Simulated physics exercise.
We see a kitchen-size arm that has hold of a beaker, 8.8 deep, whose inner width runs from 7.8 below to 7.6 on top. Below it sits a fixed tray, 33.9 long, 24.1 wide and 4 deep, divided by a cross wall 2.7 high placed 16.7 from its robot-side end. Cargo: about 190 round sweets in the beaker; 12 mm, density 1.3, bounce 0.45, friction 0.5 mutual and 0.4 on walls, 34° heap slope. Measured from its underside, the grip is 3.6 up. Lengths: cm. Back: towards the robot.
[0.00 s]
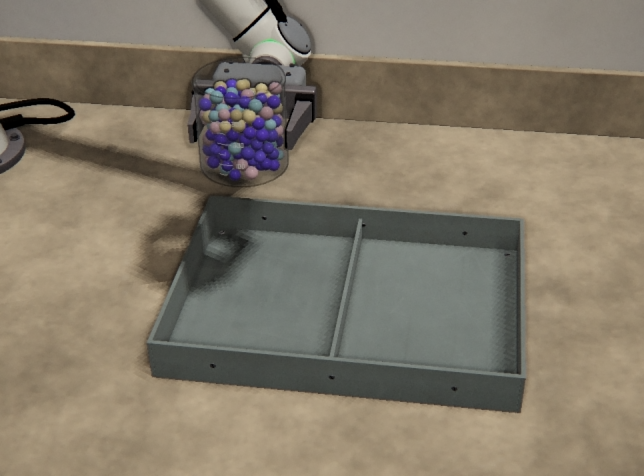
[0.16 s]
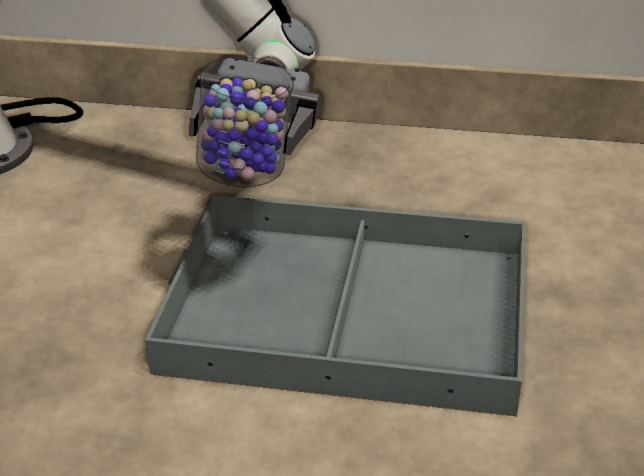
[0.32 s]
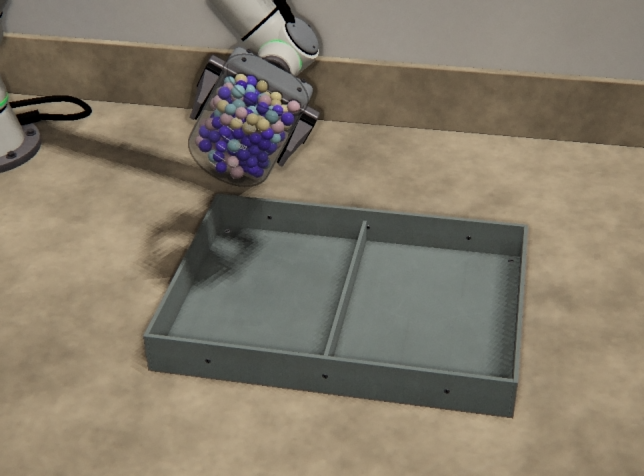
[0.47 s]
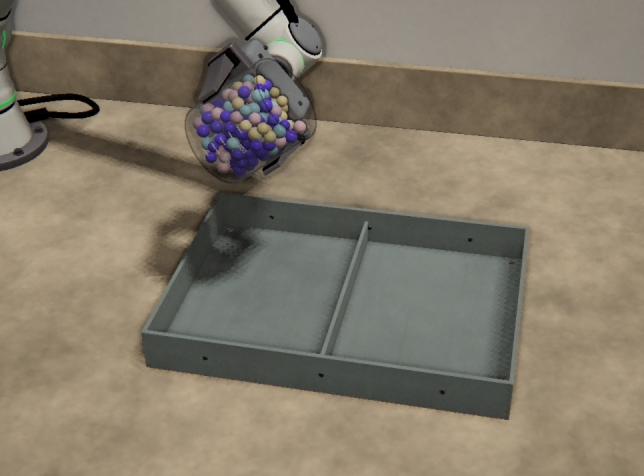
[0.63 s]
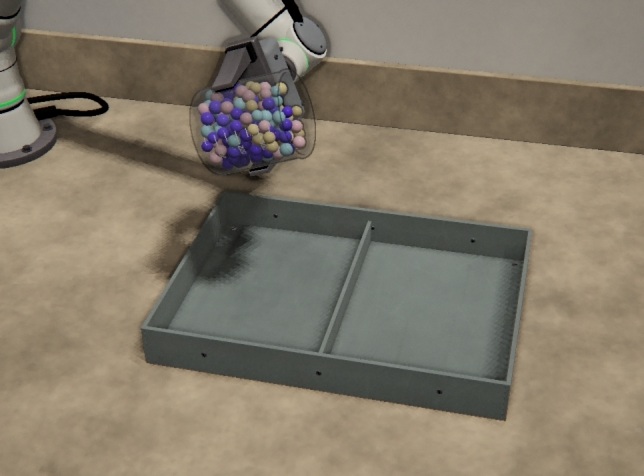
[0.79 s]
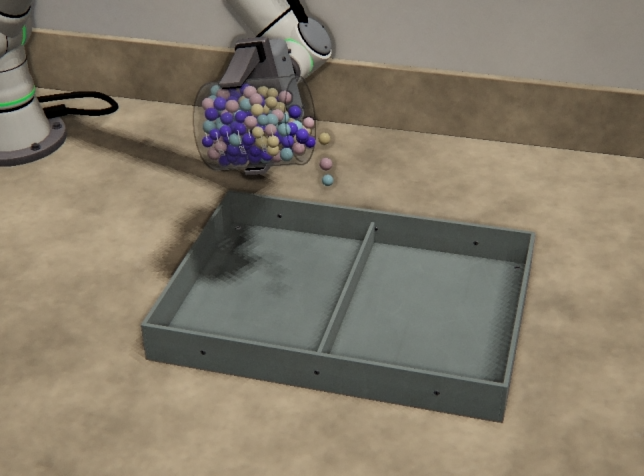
On a stone-look countertop, a robot arm tilting a clear beaker of colourful round sweets above a divided grey tray, a few dropping out.
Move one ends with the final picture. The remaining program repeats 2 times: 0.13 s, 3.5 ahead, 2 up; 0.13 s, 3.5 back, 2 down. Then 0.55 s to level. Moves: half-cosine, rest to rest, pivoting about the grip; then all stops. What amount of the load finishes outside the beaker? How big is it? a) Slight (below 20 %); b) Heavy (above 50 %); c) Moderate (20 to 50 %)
Heavy (above 50 %).
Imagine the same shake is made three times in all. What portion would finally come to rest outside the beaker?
I'd expect something close to 75 per cent.
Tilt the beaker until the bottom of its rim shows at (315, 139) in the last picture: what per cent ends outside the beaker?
My estimate is some 30 per cent.
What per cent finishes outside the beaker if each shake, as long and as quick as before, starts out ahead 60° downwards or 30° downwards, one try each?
Roughly 20 per cent, then 35 per cent.
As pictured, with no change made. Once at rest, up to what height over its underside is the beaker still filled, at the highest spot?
5.0 cm.
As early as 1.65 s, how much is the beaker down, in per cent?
About 60 per cent.
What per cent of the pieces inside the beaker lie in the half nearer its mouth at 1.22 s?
Near 65 in a hundred.
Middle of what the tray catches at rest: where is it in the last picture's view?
Near pixel (416, 314).
By 1.22 s, tilted 78° forward, highest piece 23 above the table; 118 in the beaker, 56 in the far-side part, 10 in the robot-side part, 6 in flight or on a rim.
By 1.65 s, tilted 26° forward, highest piece 24 above the table; 94 in the far-side part, 74 in the beaker, 22 in the robot-side part.
By 2.06 s, level, highest piece 22 above the table; 94 in the far-side part, 74 in the beaker, 22 in the robot-side part.
By 3.11 s, level, highest piece 22 above the table; 94 in the far-side part, 74 in the beaker, 22 in the robot-side part.
Final count, 94 in the far-side part, 74 in the beaker, 22 in the robot-side part. That is 61 % outside the beaker.
